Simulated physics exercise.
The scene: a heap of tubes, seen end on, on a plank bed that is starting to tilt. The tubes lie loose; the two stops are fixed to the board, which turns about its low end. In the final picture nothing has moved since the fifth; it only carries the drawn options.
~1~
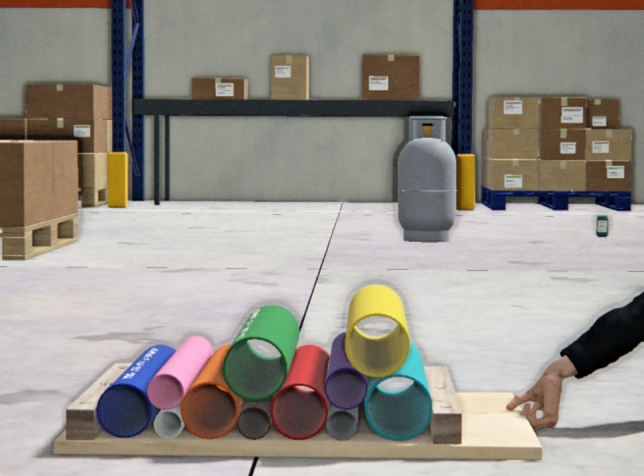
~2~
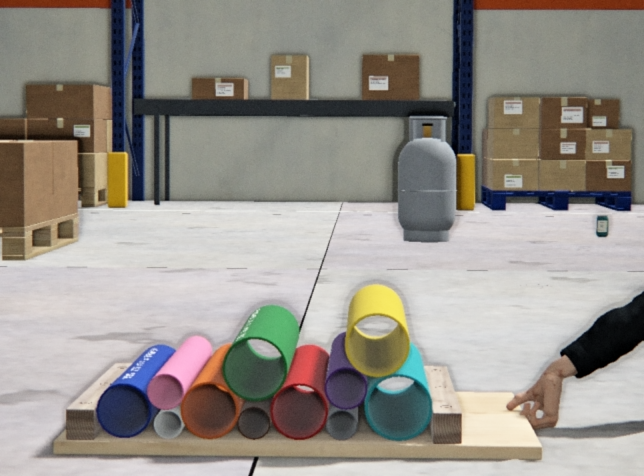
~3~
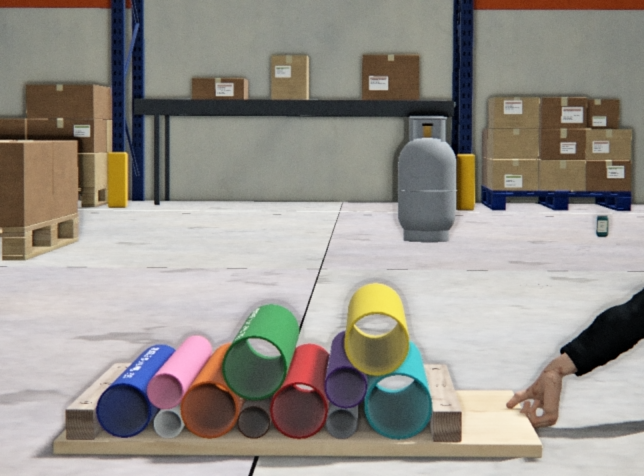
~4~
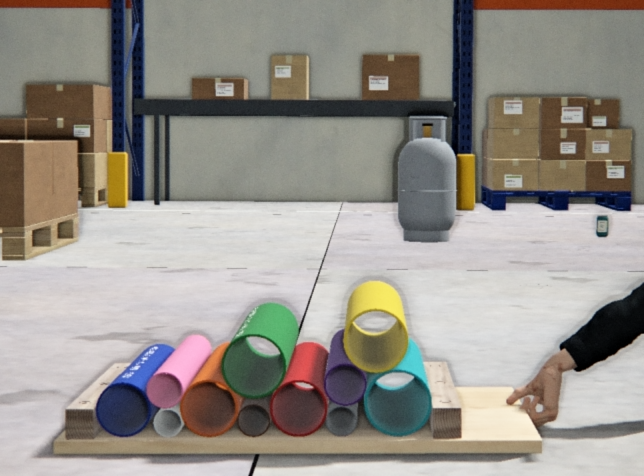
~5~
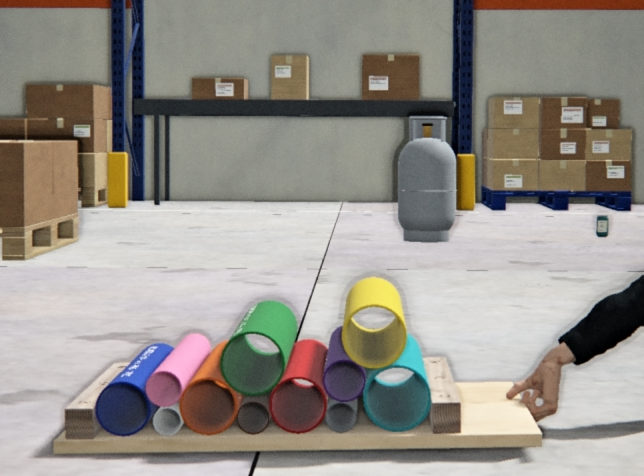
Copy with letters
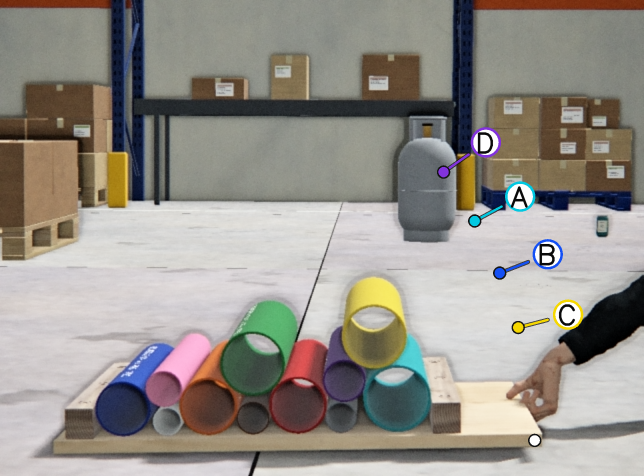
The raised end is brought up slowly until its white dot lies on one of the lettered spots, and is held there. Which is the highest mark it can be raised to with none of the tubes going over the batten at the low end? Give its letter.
D is the limit.
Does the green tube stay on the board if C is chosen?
Yes, with C.
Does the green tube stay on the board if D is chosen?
Yes.
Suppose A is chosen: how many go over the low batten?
It comes to none.
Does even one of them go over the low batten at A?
No, at A.
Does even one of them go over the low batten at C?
No, at C.
On the copy, A at (475, 221); B at (500, 273); C at (518, 328); D at (443, 172); the white dot at (535, 440).
On D. First, board at 20°.
Then, board at 36°.
Finally, board at 36°, none over the low batten.
By contrast, A none over the low batten; B none over the low batten; C none over the low batten.
